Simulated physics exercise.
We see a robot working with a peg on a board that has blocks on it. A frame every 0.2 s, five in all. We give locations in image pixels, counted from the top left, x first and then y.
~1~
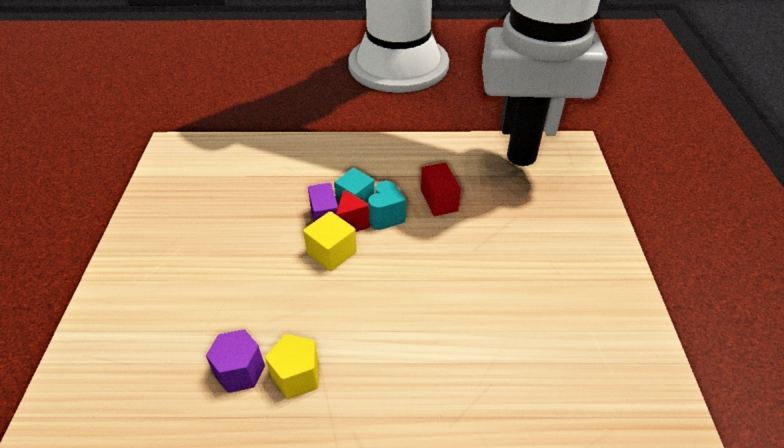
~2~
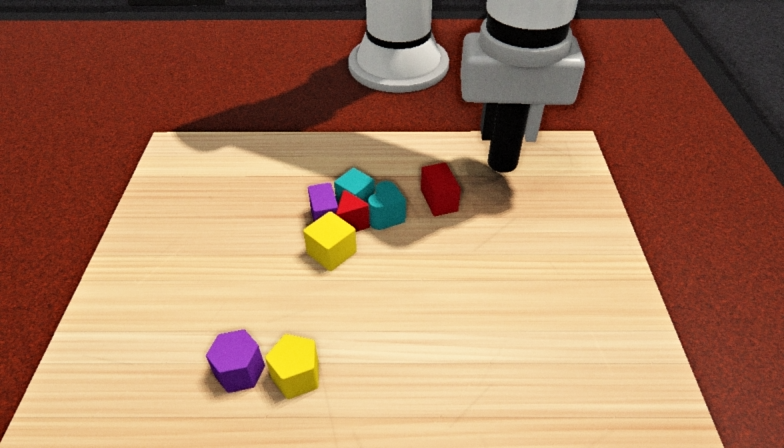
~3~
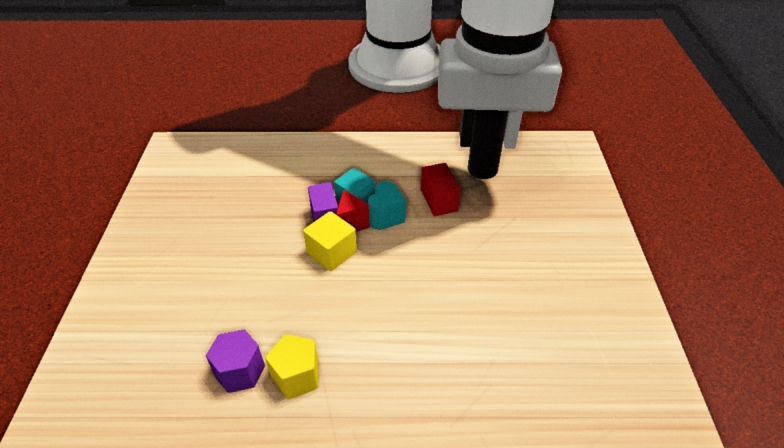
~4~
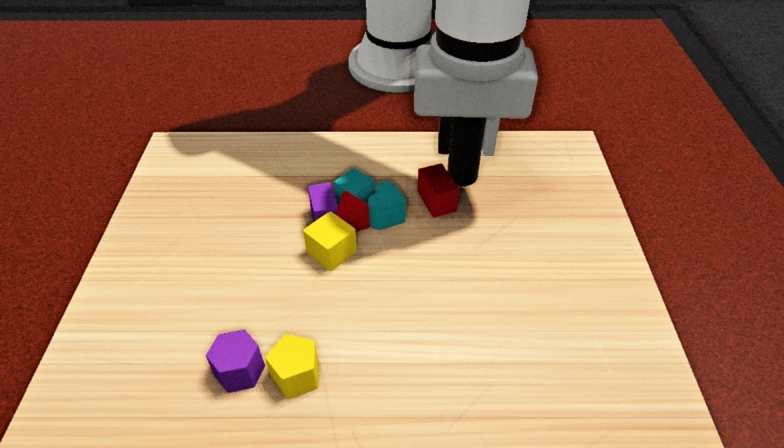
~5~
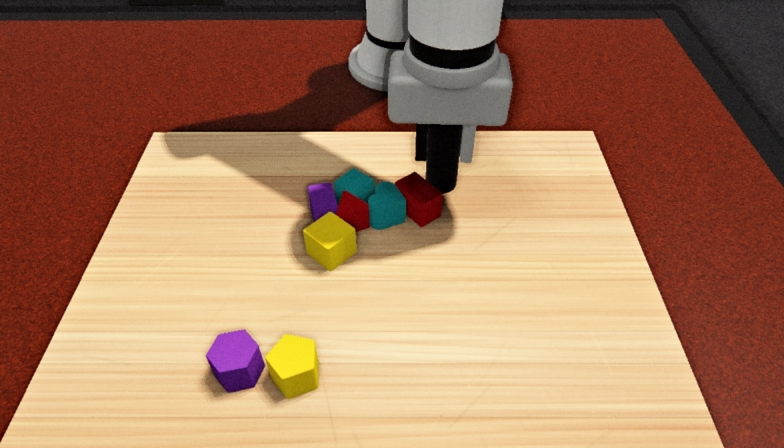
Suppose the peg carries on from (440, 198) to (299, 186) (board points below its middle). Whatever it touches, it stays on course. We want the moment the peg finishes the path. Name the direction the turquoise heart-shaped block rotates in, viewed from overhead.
It twists anticlockwise.
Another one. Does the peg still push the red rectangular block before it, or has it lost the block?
The red rectangular block won't stay at the front of the peg.
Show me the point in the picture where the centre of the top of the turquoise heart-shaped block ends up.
Its top middle will sit at (370, 211).
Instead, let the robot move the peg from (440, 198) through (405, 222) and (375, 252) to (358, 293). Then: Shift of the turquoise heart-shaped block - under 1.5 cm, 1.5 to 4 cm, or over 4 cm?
Long: Over 4 cm.
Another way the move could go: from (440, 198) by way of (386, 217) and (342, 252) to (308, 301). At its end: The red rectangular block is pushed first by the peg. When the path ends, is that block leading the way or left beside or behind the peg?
The peg still drives it.
On the path given first. One third of the way, peg at (391, 181); purple rectangular block at (320, 196); turquoise heart-shaped block at (370, 209), turned 40° anticlockwise; red rectangular block at (388, 192), turned 30° anticlockwise.
Two thirds of the way, peg at (343, 177); purple rectangular block at (307, 200), turned 40° anticlockwise; turquoise square at (321, 183); turquoise heart-shaped block at (370, 211), turned 45° anticlockwise; red rectangular block at (387, 192), turned 35° anticlockwise.
At the end, peg at (297, 173); purple rectangular block at (302, 204), turned 65° anticlockwise; turquoise square at (305, 185), turned 30° anticlockwise; turquoise heart-shaped block at (370, 211), turned 45° anticlockwise; red rectangular block at (387, 192), turned 35° anticlockwise.
